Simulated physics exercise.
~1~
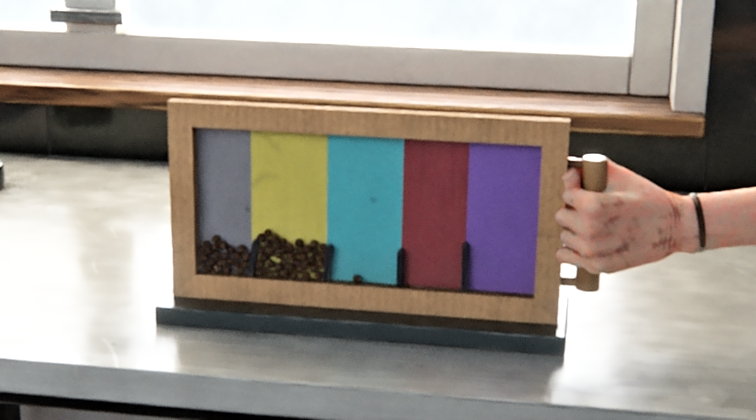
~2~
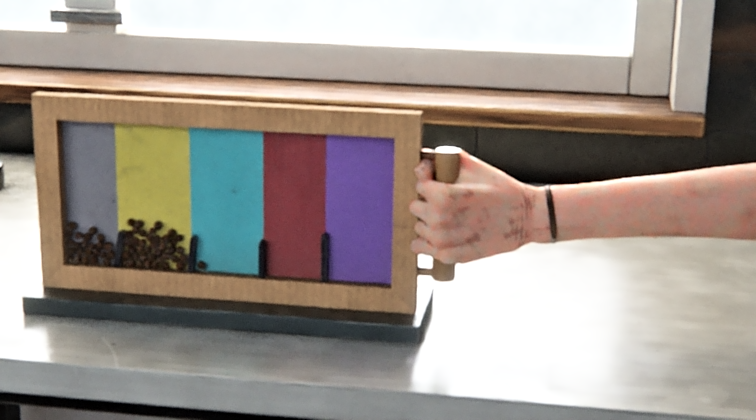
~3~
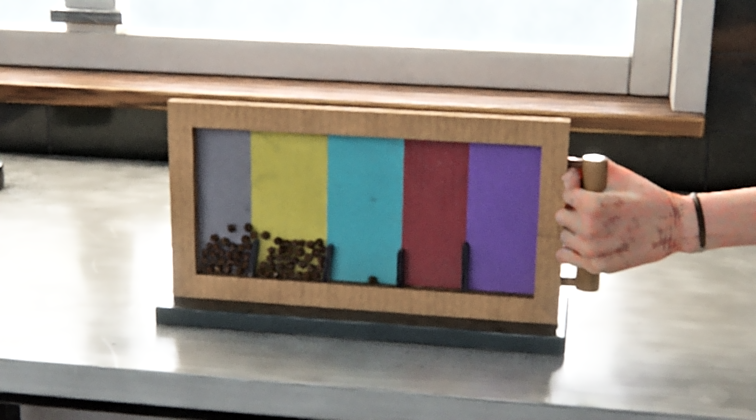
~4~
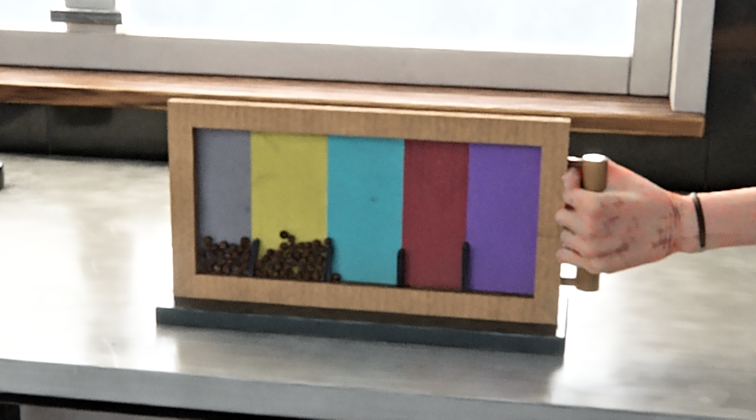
We see a hand slide a wooden-framed case with coloured strips left across a counter and then back right, jostling the dark beads inside. The case ends where it began, with the beads still mostly in the yellow and grey strips and very few in turquoise.
